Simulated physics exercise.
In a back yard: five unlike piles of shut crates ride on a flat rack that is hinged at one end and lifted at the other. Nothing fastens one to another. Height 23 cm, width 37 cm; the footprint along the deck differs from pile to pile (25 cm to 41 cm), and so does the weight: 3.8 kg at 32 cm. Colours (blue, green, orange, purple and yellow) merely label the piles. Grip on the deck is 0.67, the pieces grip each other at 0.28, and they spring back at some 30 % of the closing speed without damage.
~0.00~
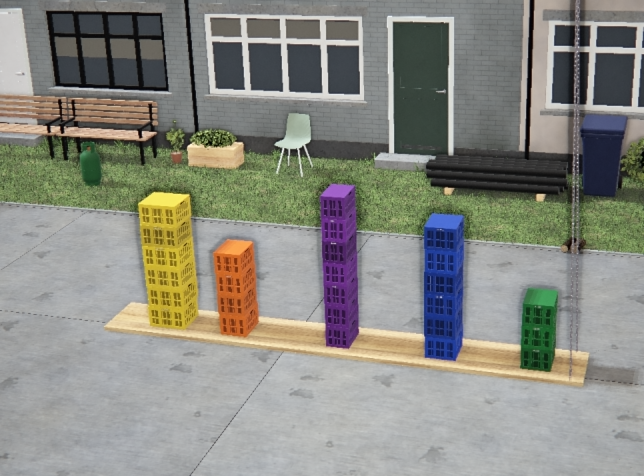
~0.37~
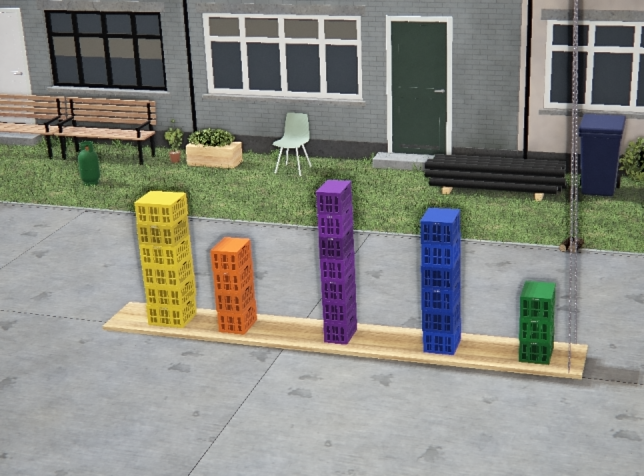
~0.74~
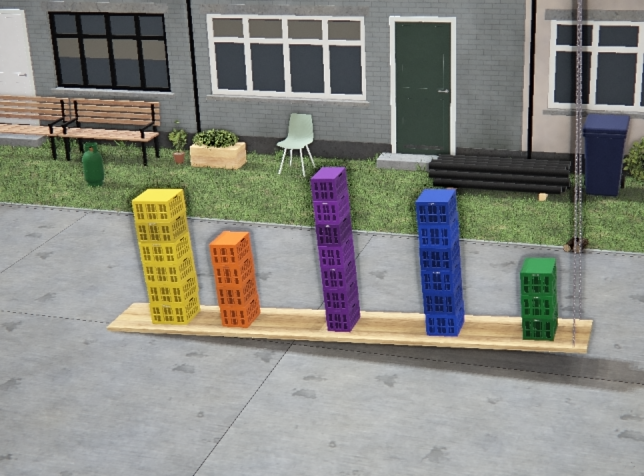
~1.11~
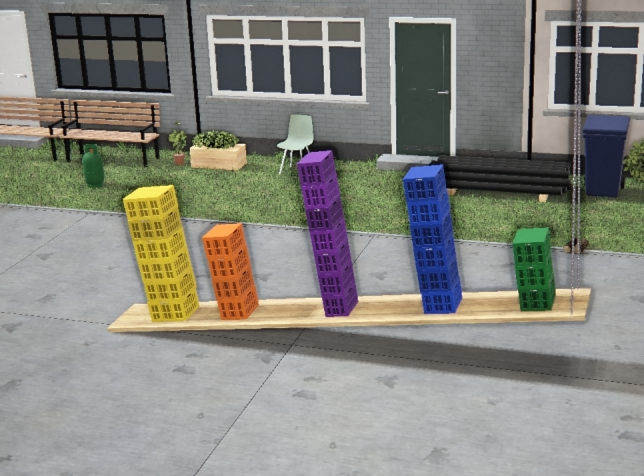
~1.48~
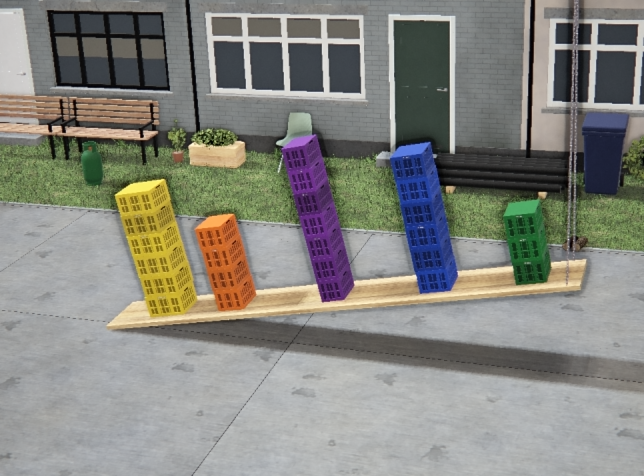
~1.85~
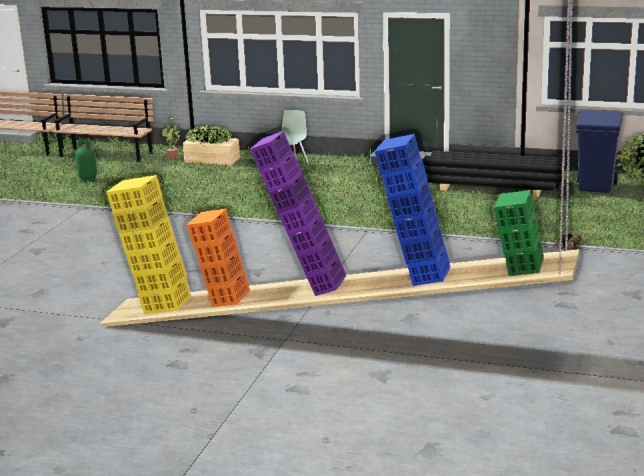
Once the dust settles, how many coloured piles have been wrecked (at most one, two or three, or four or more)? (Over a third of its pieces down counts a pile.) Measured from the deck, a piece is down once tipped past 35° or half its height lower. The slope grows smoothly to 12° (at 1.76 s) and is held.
It takes upwards of three of them.
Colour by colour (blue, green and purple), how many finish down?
Ending so: Blue 6, green 0, purple 7.
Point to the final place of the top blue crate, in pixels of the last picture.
Around (287, 276).
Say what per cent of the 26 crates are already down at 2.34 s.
By then 25 per cent.
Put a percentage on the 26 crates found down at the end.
Near 80 per cent.
Around 2.34 s, slope 12°; 7 of the 26 crates down; top purple crate tipped 48°, 41 cm lower; top blue crate tipped 16°.
Around 2.82 s, slope 12°; 16 of the 26 crates down; top purple crate on its side; top blue crate tipped 59°, 68 cm lower.
Around 3.68 s, slope 12°; 21 of the 26 crates down; top orange crate on its side; top blue crate on its side.
Finally (6.2 s), slope 12°; 21 of the 26 crates down; top yellow crate upside down; top blue crate on its side. Wrecked, blue, orange, purple and yellow. Seen by the last camera, middles, top blue crate near (287, 276).
